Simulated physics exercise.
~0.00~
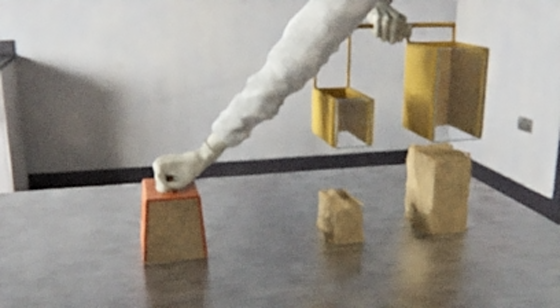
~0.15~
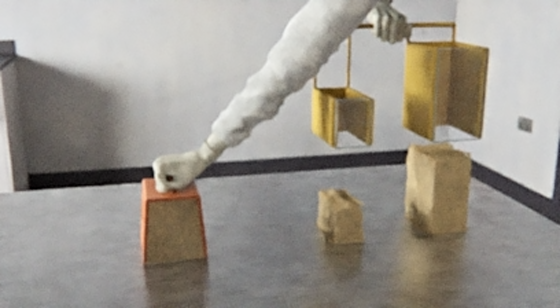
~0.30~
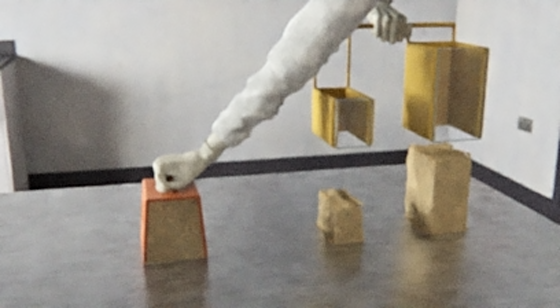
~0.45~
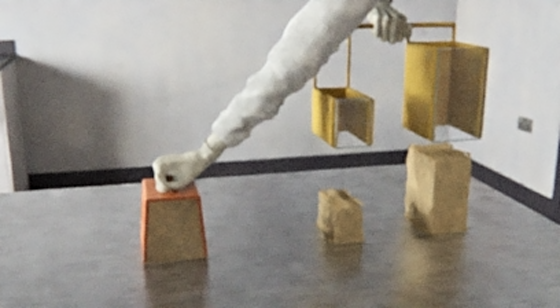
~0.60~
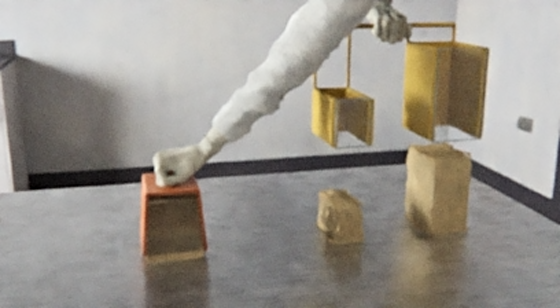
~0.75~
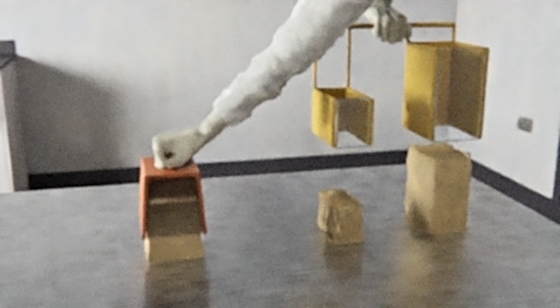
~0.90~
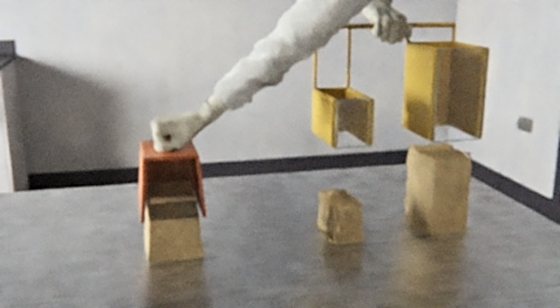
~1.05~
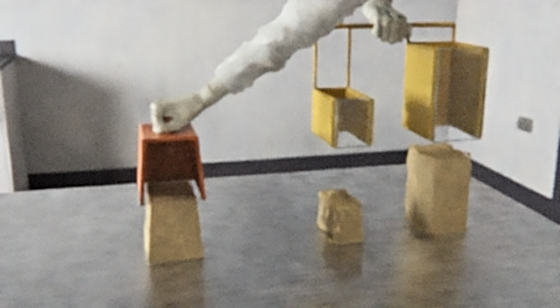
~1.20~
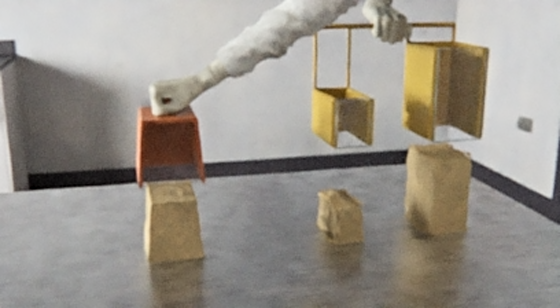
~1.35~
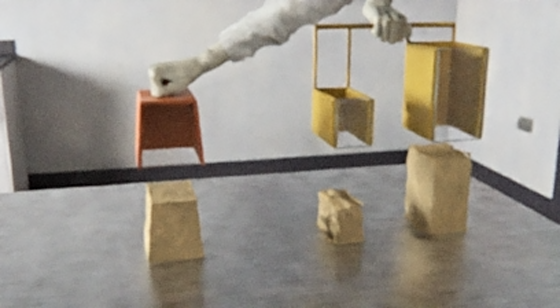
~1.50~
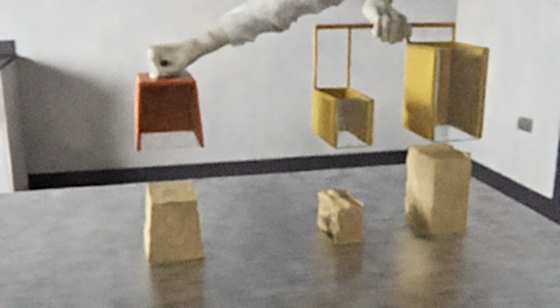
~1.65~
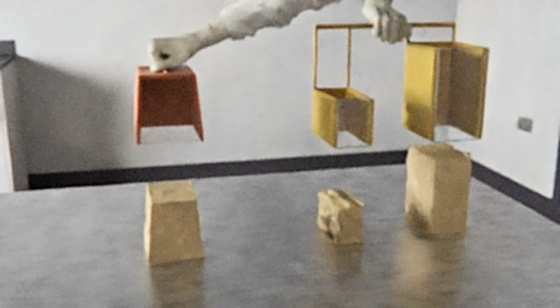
A pale, clay-like hand at the end of a long white arm rests on an orange, tapered tin standing on a grey table, at the left. Two sandy blocks stand to its right, one small and one taller, beneath two yellow open containers held up by another hand. After staying still at first, the orange tin begins to slide straight upward, uncovering a tan block from the base up. The tin clears the block and keeps rising, slowing near the end. It finishes held well above the block, which stands whole at nearly the tin's full depth.
